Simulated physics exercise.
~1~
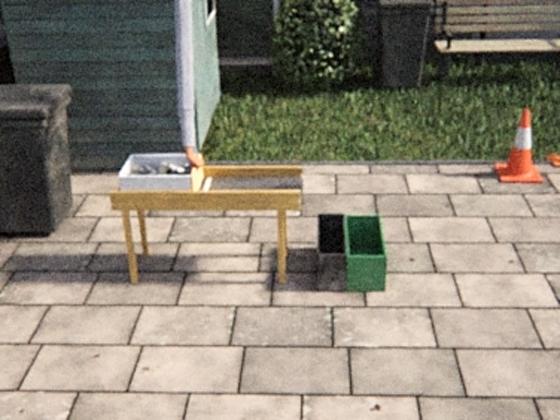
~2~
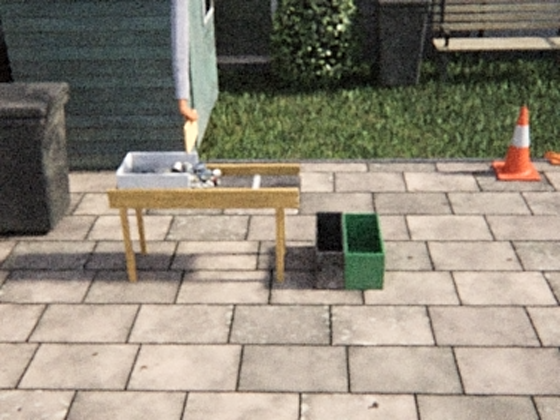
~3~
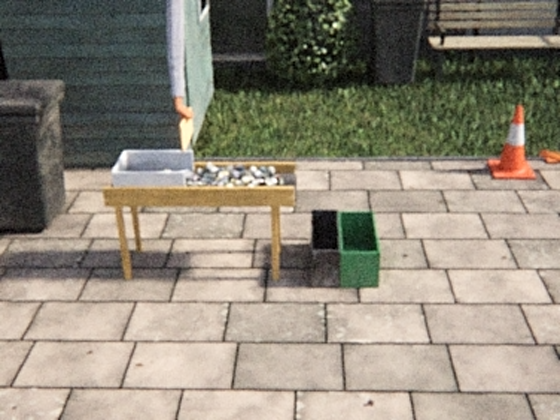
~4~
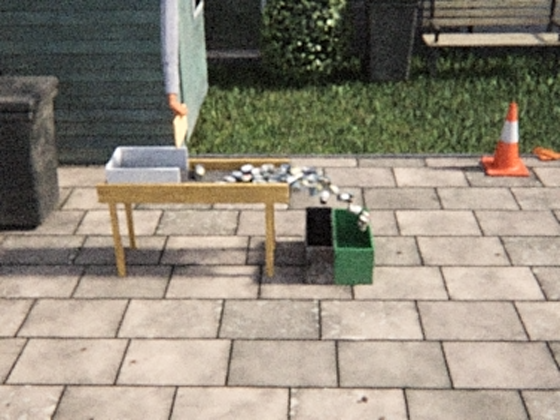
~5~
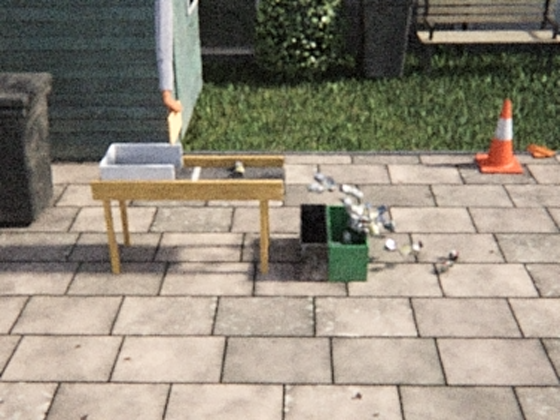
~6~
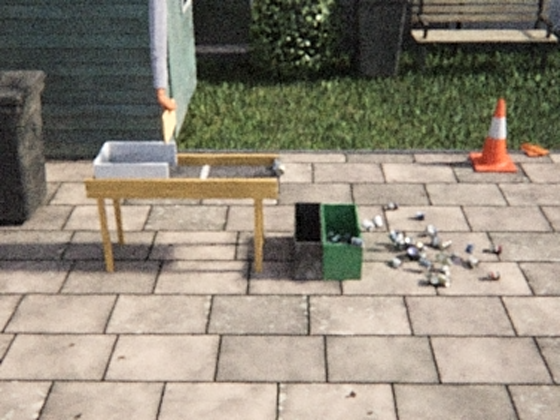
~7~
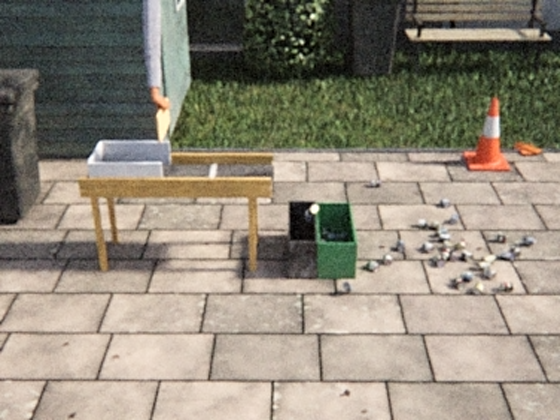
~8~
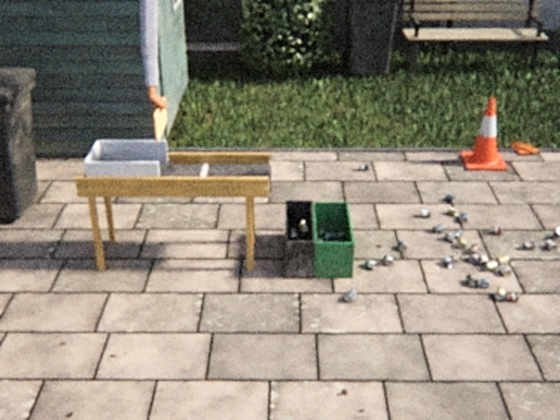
An arm in a pale sleeve reaches down beside a green wooden shed on a sunny paved patio, seen from slightly above, with grass, a bench and an orange cone behind. Its hand holds a yellowish gate at a white pen full of small tins on a wooden-framed belt, with a black box and green tub to the right. The hand lifts the gate, and the tins ride right along the belt. They spill off the end in a stream, some dropping into the green tub while many fly past and scatter across the paving. Last stragglers drop into the black box, leaving most tins strewn beyond the tub.
